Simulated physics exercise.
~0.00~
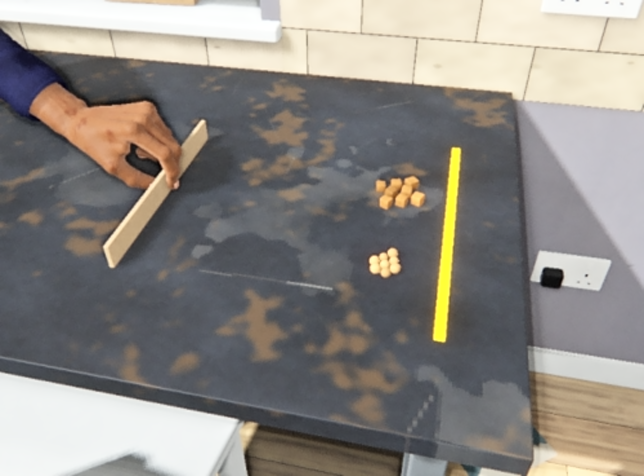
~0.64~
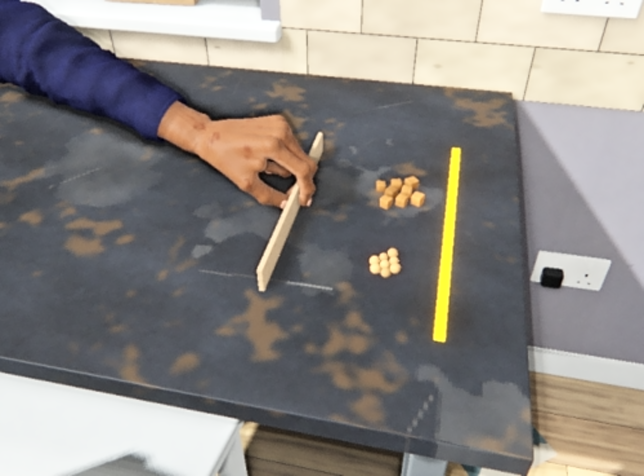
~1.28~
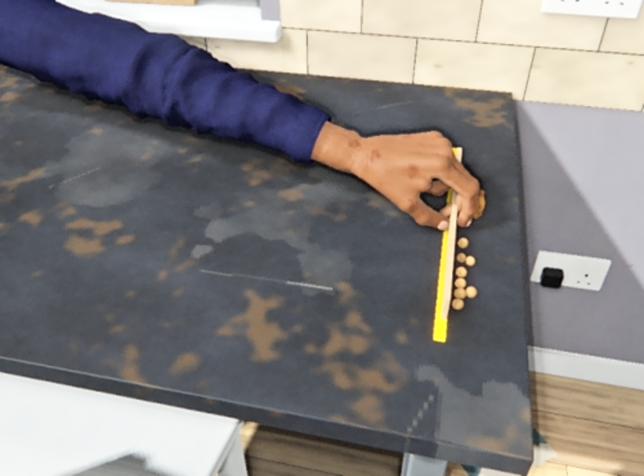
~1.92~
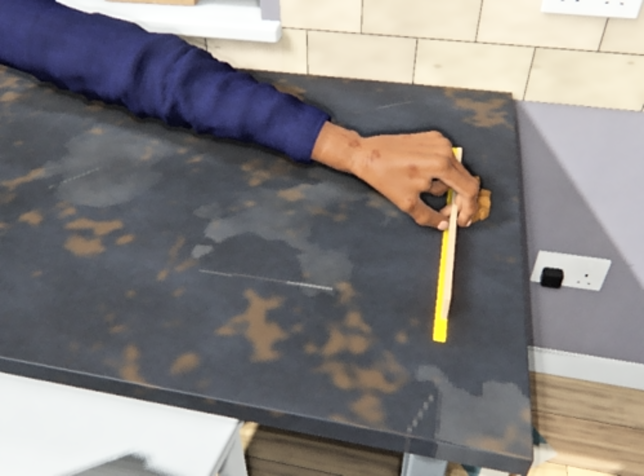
The footage shows a hand sweeping an upright piece of card rightward across a dark mottled table, pushing two small handfuls of pieces until the card stops at the yellow tape. The near handful of round pieces goes over the edge, while the far handful of orange-brown chunks stays on the table.
